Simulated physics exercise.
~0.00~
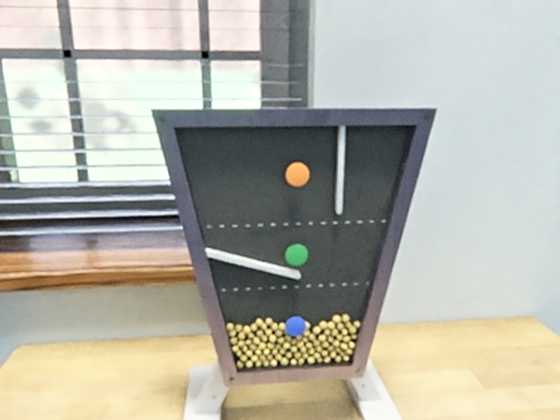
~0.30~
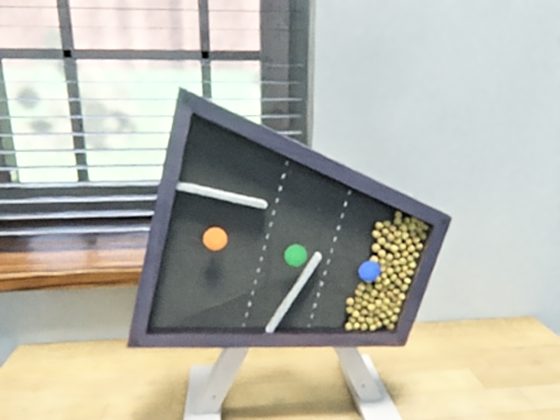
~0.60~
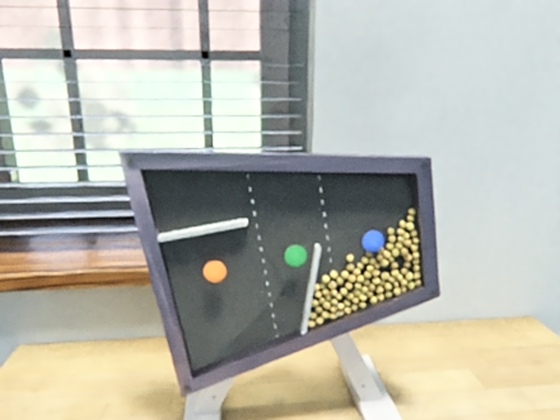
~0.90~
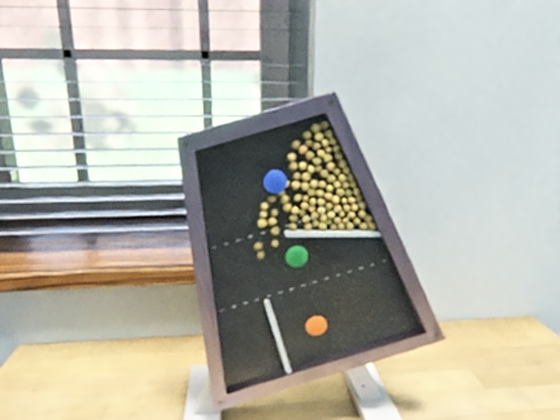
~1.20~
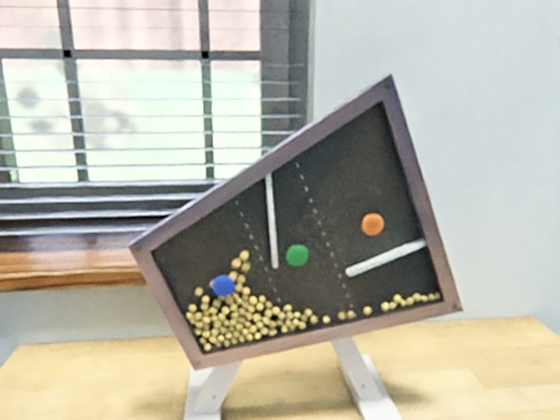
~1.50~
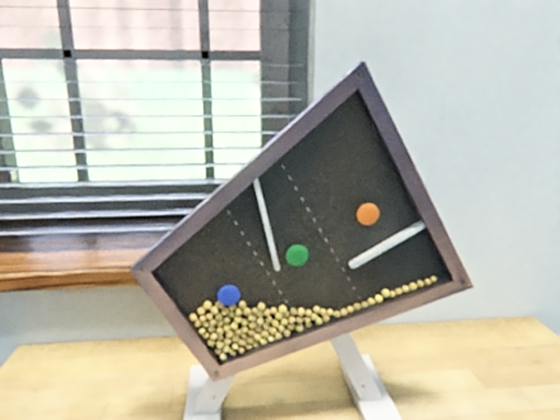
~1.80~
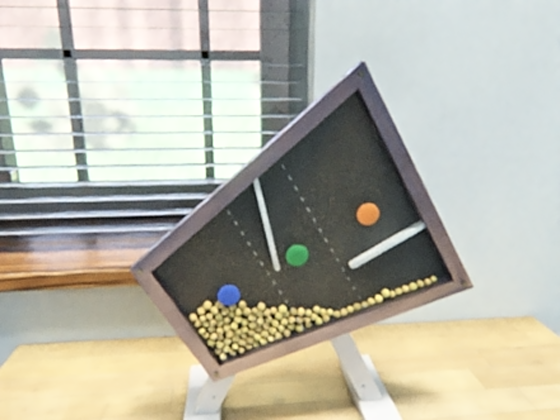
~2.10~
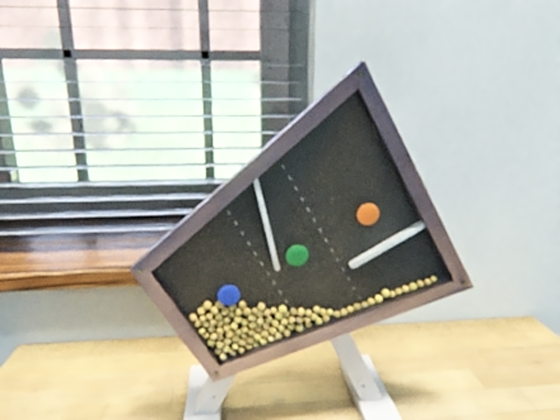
A dark case of beads turns anticlockwise, pauses, turns further, and most settle around blue.
